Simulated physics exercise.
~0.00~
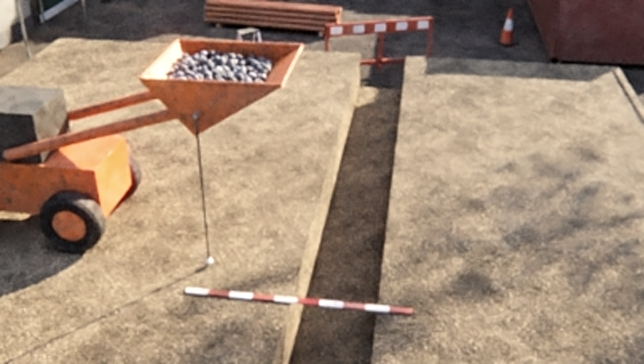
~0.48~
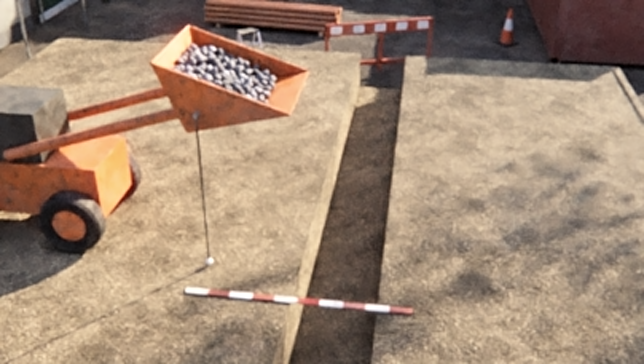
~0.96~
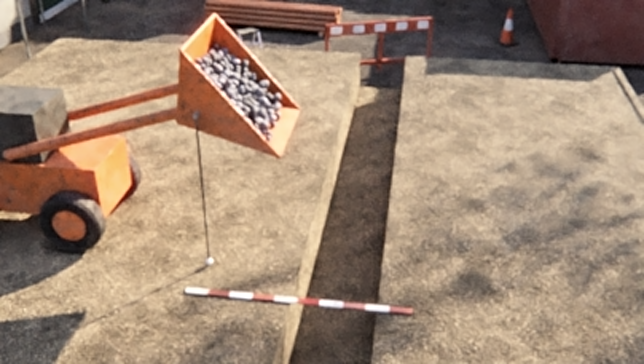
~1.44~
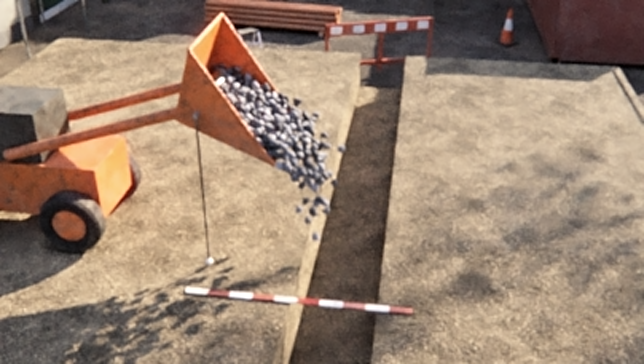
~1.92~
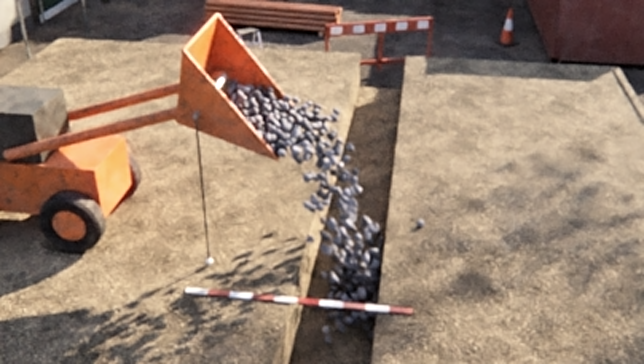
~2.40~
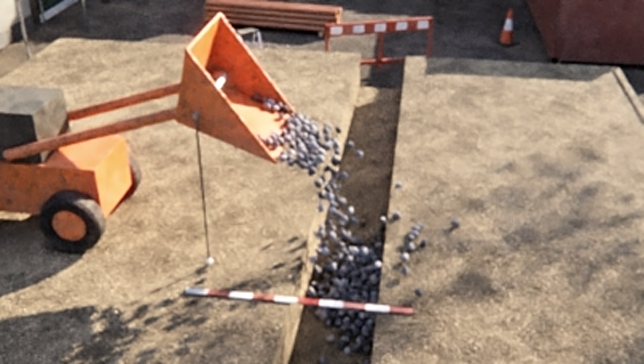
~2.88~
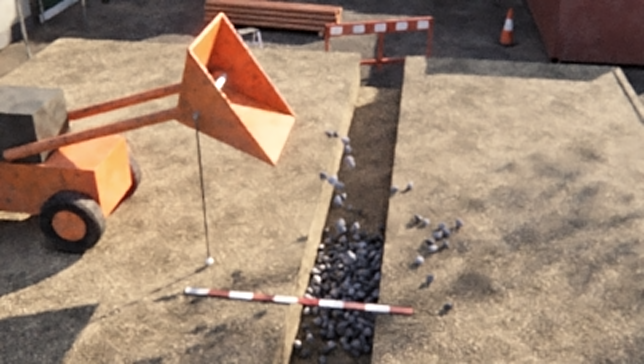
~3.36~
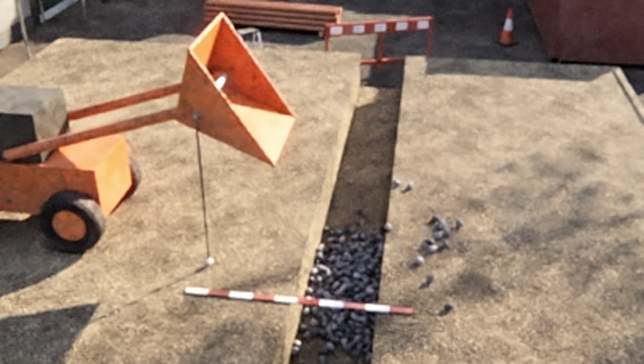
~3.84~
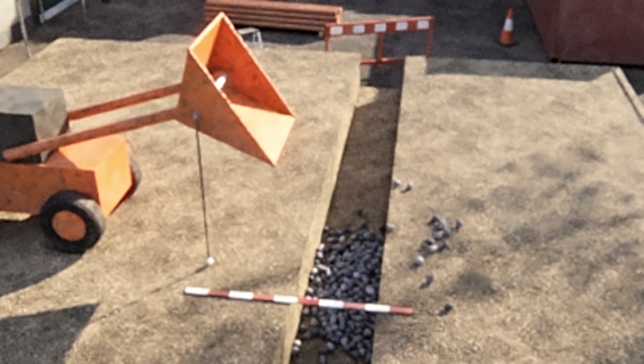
An orange loader's bucket full of small grey stones tipped forward to the right and poured them down into a narrow trench, until the bucket was empty and nearly all the stones lay piled in the trench, with a few scattered on the far side.
